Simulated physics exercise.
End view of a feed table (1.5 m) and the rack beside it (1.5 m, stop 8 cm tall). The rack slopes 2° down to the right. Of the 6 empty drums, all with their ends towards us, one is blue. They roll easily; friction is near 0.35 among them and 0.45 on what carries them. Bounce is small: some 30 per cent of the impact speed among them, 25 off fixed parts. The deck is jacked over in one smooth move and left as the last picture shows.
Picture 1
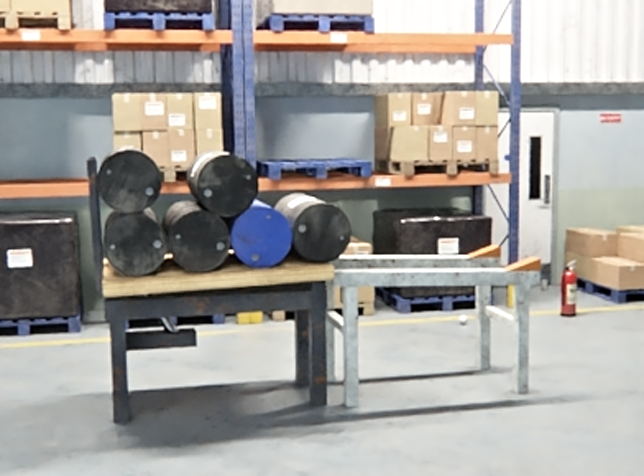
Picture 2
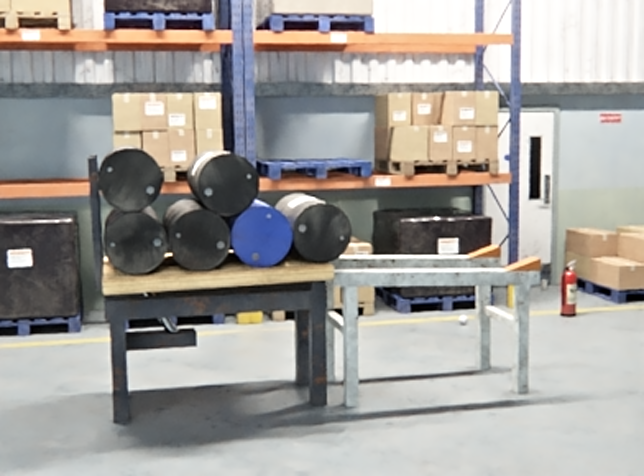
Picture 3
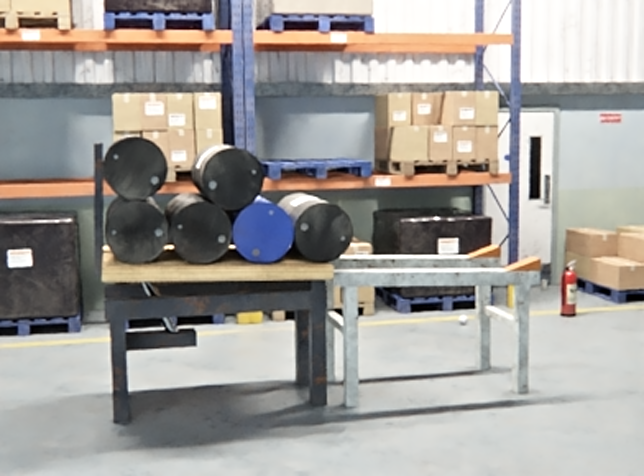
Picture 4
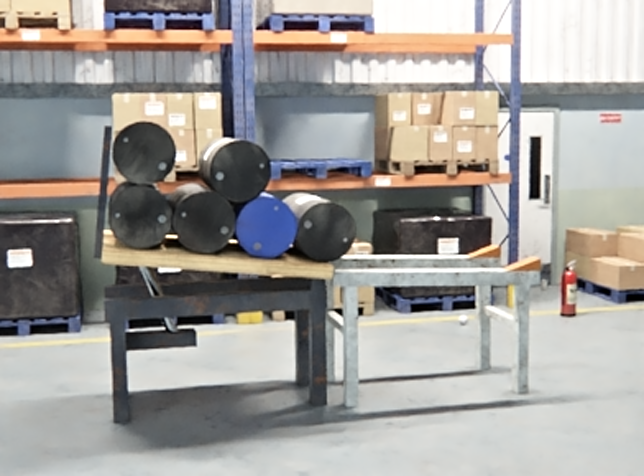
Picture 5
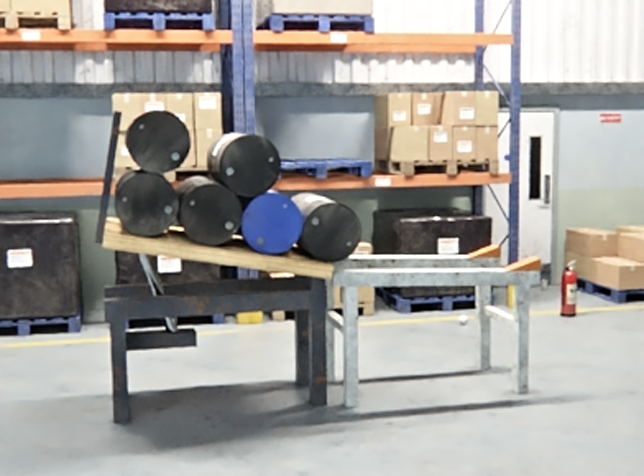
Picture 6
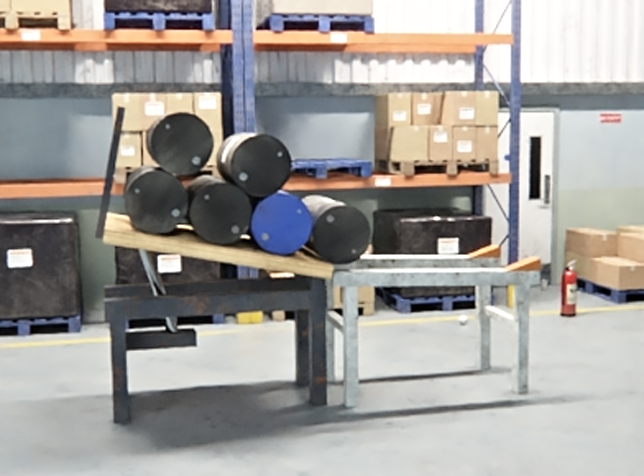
Warehouse floor, with a wooden deck tilting down to the right and six stacked drums, one blue, shifting rightward along it.
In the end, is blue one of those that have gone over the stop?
Blue goes over the stop.
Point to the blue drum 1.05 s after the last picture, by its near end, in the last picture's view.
Around (411, 242).
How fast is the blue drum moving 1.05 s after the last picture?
Roughly 1.0 m/s.
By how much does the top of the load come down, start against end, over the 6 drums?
About 50 cm.
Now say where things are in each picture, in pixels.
In the first picture, blue at (262, 237); deck tilted 2° back; stop top at (539, 261).
In the second picture, blue at (262, 237); deck tilted 1° back.
In the third picture, blue at (264, 233); deck tilted 2° to the rack.
In the fourth picture, blue at (267, 228); deck tilted 7° to the rack.
In the fifth picture, blue at (272, 224); deck tilted 10° to the rack.
In the sixth picture, blue at (282, 224); deck tilted 12° to the rack.
Then, 1.1 s after the last picture, blue is on the rack, 95 cm from the rack's far end, rolling right; 0 of 6 over the stop.
Then, 2.3 s after the last picture, blue is over the stop and falling; 2 of 6 over the stop.
At rest (7.6 s after the last picture), blue is beyond the stop, on the ground; 5 of 6 over the stop.
